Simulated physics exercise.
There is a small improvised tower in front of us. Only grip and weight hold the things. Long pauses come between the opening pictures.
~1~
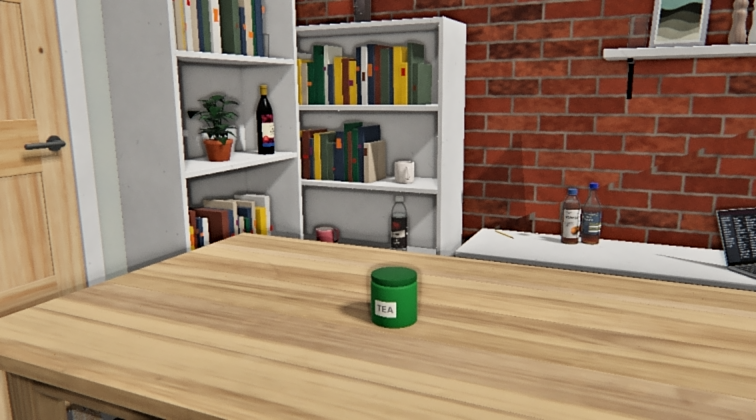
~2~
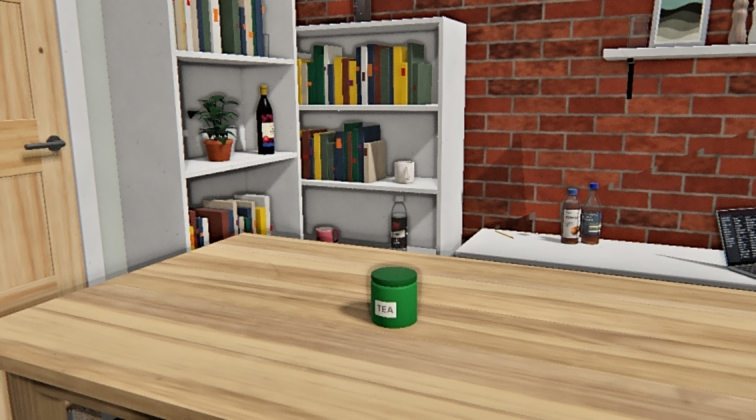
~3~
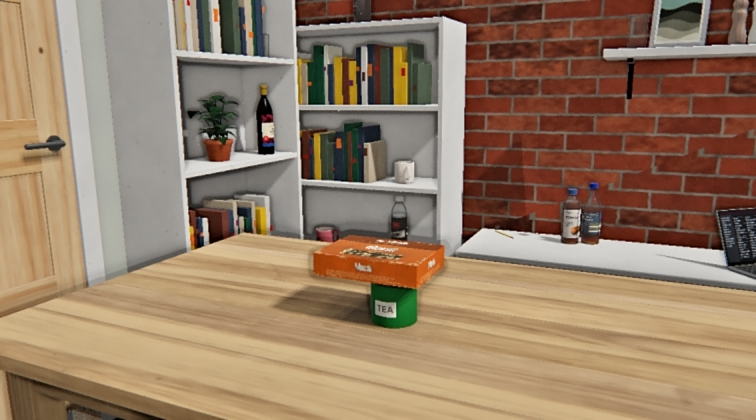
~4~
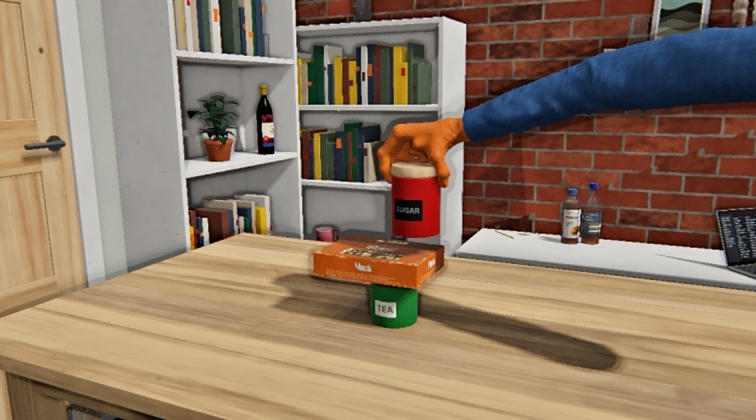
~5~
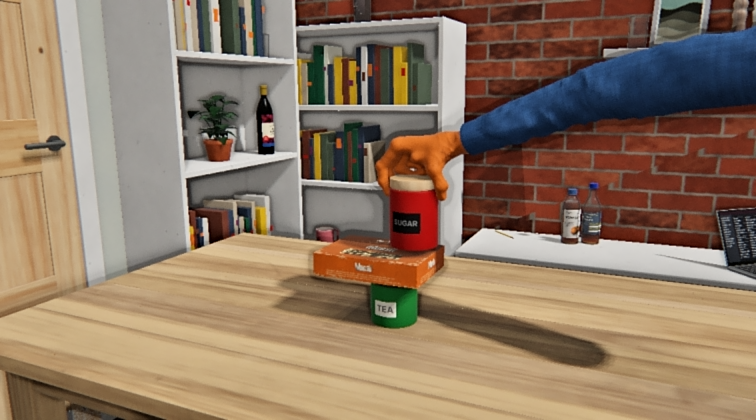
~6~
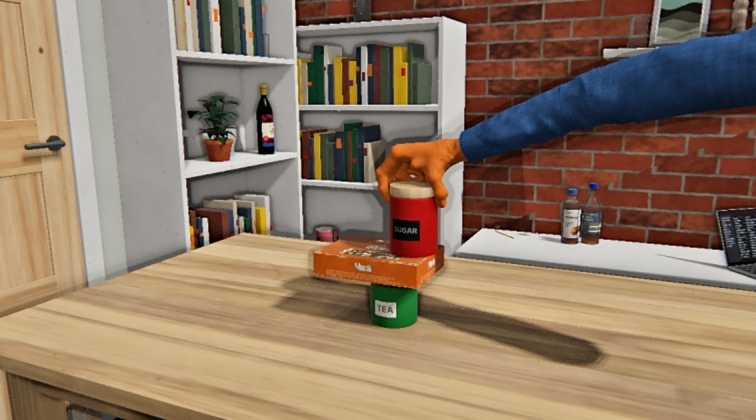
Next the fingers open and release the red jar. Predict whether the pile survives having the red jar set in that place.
Prediction: The pile survives intact.
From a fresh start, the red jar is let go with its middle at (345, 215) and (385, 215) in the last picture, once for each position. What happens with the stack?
In case one it tumbles, while in case two it stays upright.
Then, 0.30 s on from there, no change.
Then, 0.70 s on from there, red jar resting near (414, 219).
In the end, all 3 unmoved. At the end, from the last picture's camera, red jar near (414, 219). The stack holds.
